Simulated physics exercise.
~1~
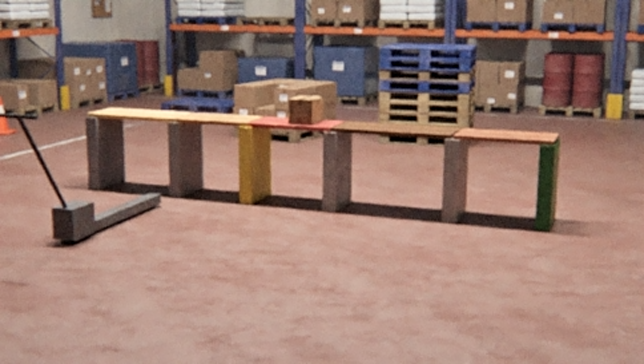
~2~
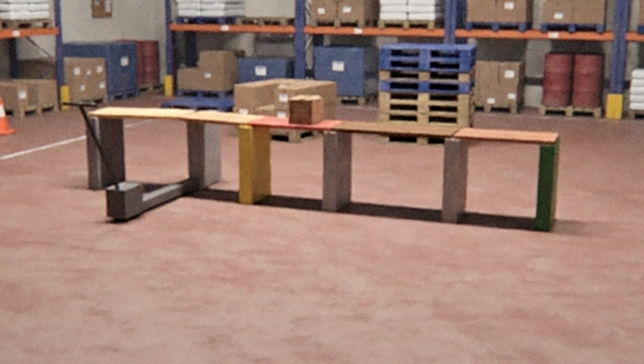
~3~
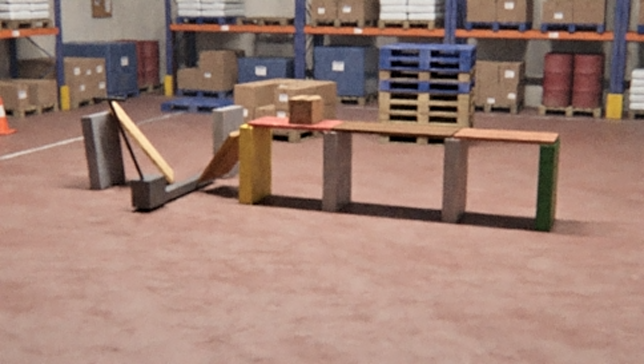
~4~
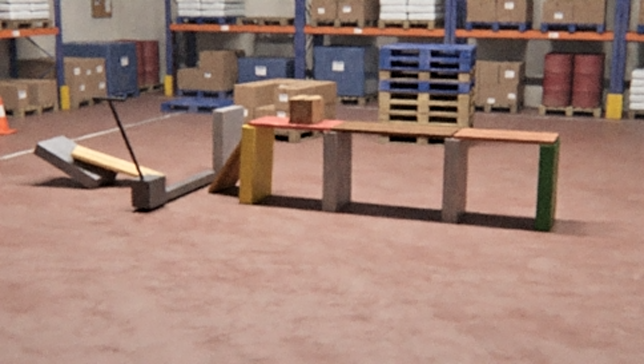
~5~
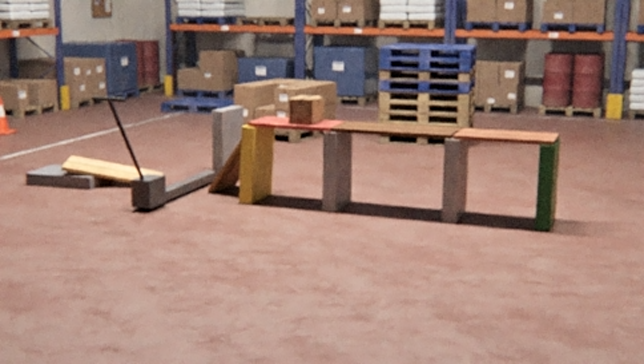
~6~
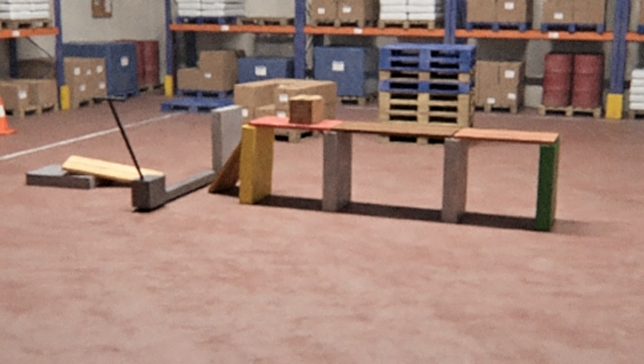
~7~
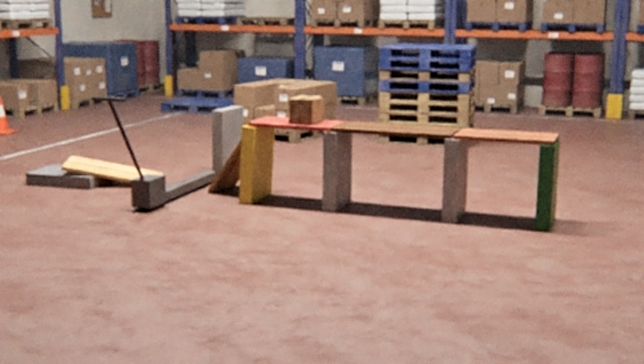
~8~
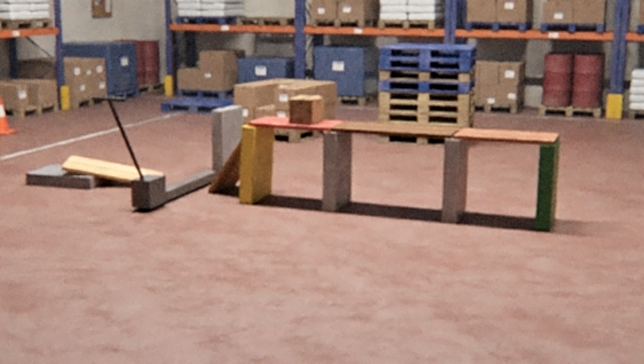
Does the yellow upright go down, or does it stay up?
The yellow upright stays up, with a fallen board leaning against its left side.
